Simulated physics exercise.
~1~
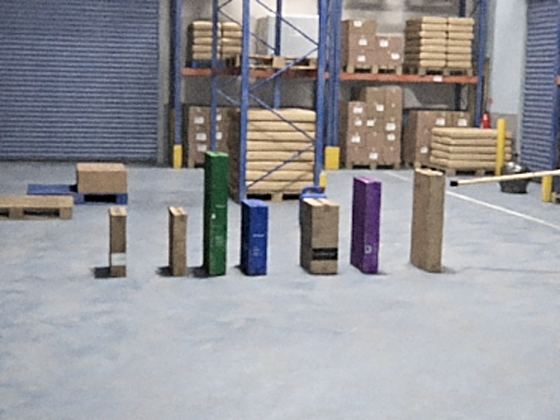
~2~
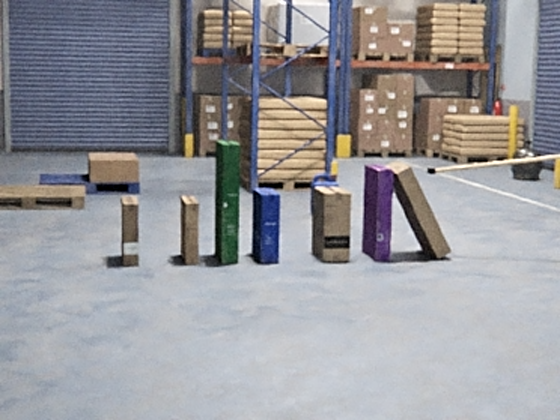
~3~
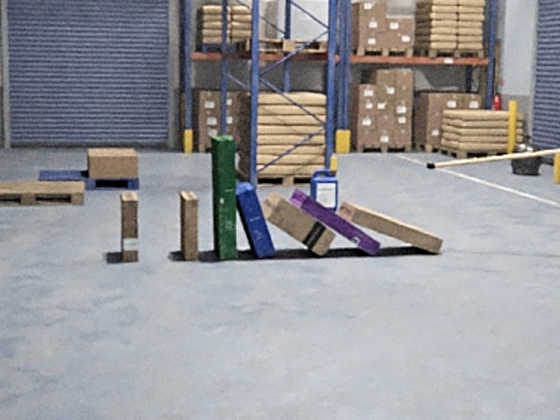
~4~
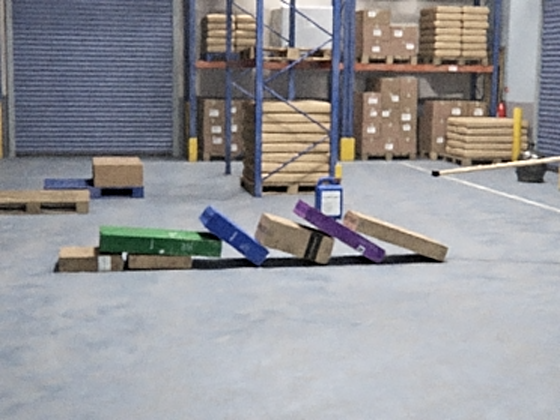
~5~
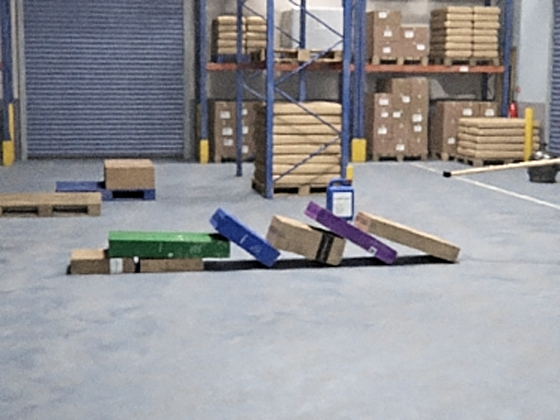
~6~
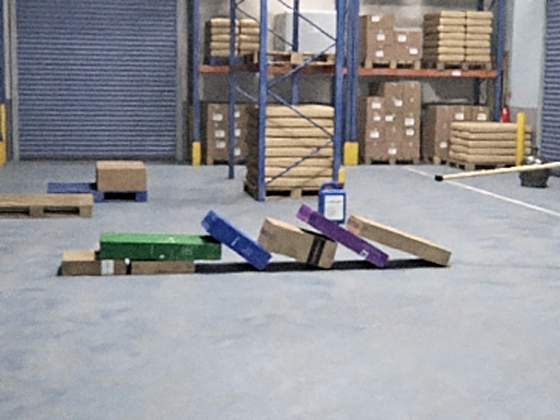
In a warehouse, a row of seven upright cartons topples leftward until none remains standing.
